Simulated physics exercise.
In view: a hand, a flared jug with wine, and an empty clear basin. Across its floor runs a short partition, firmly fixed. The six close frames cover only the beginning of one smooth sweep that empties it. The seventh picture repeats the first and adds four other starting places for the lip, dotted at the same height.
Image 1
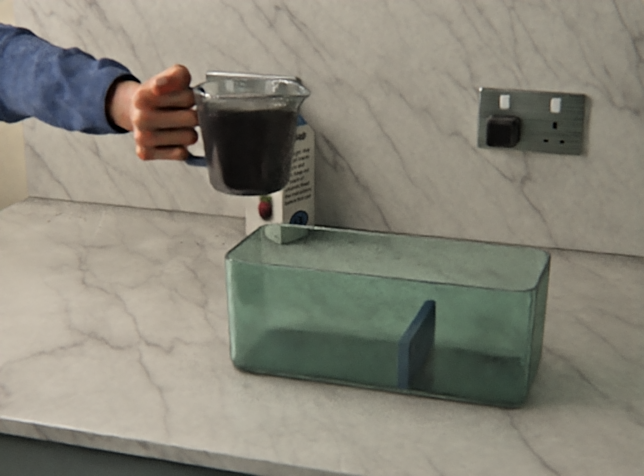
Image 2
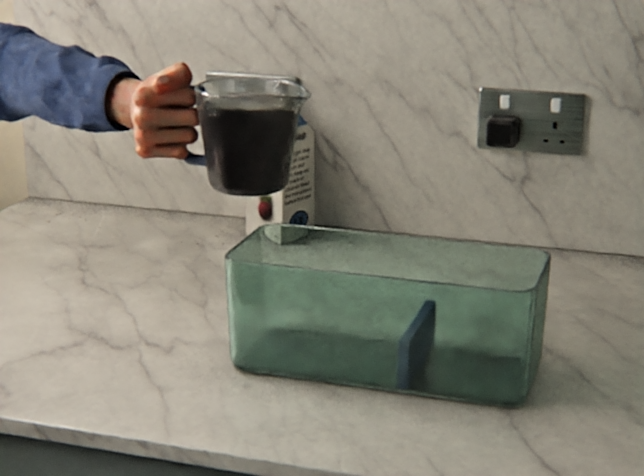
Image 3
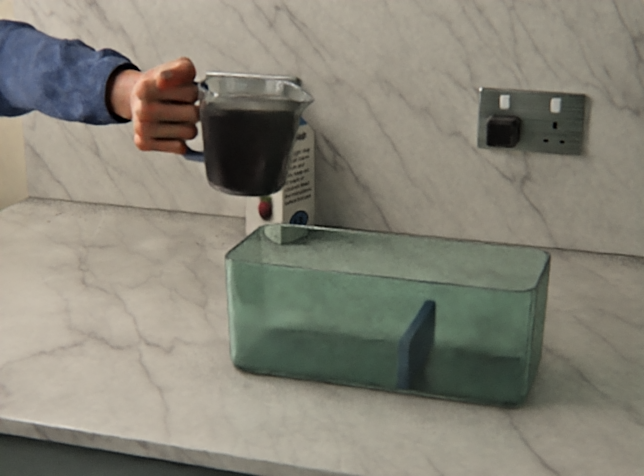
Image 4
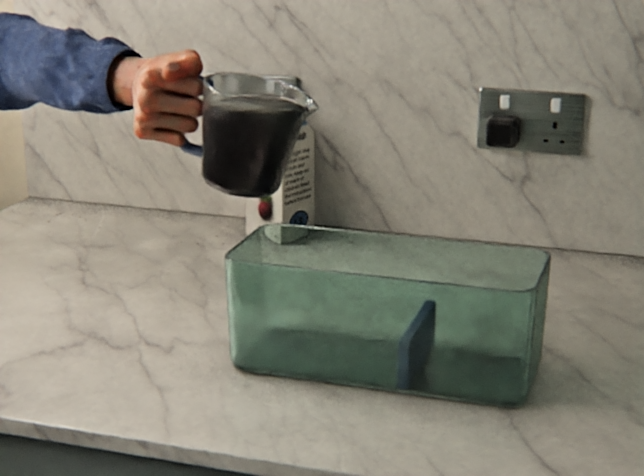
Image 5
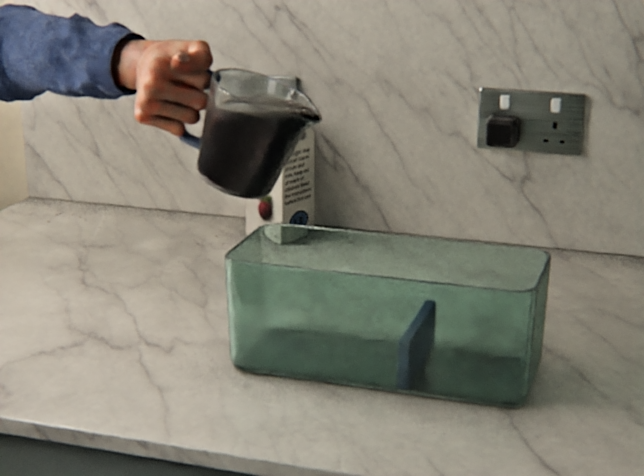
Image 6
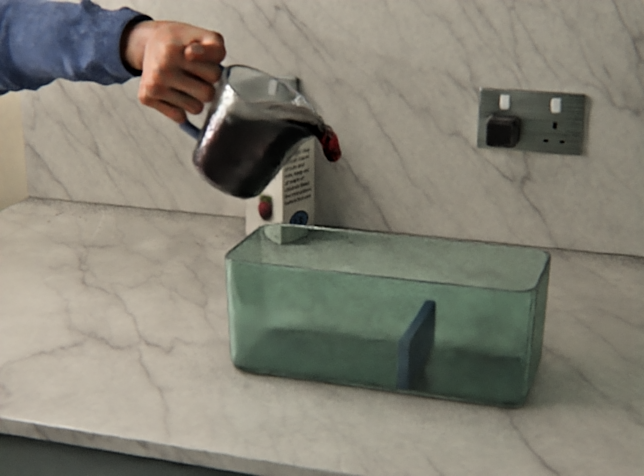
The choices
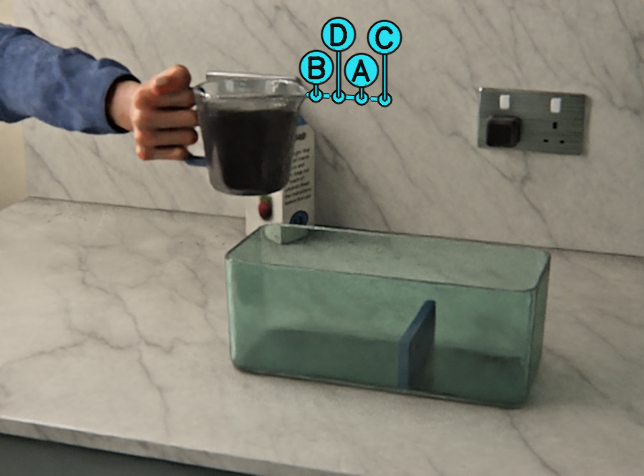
In the video, a hand holds a glass jug of dark liquid above and left of a clear greenish basin with a short partition, then gradually tilts it rightward until reddish liquid emerges over the lip.
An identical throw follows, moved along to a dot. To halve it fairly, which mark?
Use spot A.
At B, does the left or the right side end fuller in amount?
The left one.
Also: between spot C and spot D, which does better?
C.
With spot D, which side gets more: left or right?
More ends on the left.
On the marked copy, A at (361, 98); B at (316, 95); C at (384, 99); D at (338, 96).
If A is chosen, about 50 % ends left of the wall and 49 % right of it.
If B is chosen, about 96 % ends left of the wall and 3 % right of it.
If C is chosen, about 22 % ends left of the wall and 78 % right of it.
If D is chosen, about 85 % ends left of the wall and 13 % right of it.
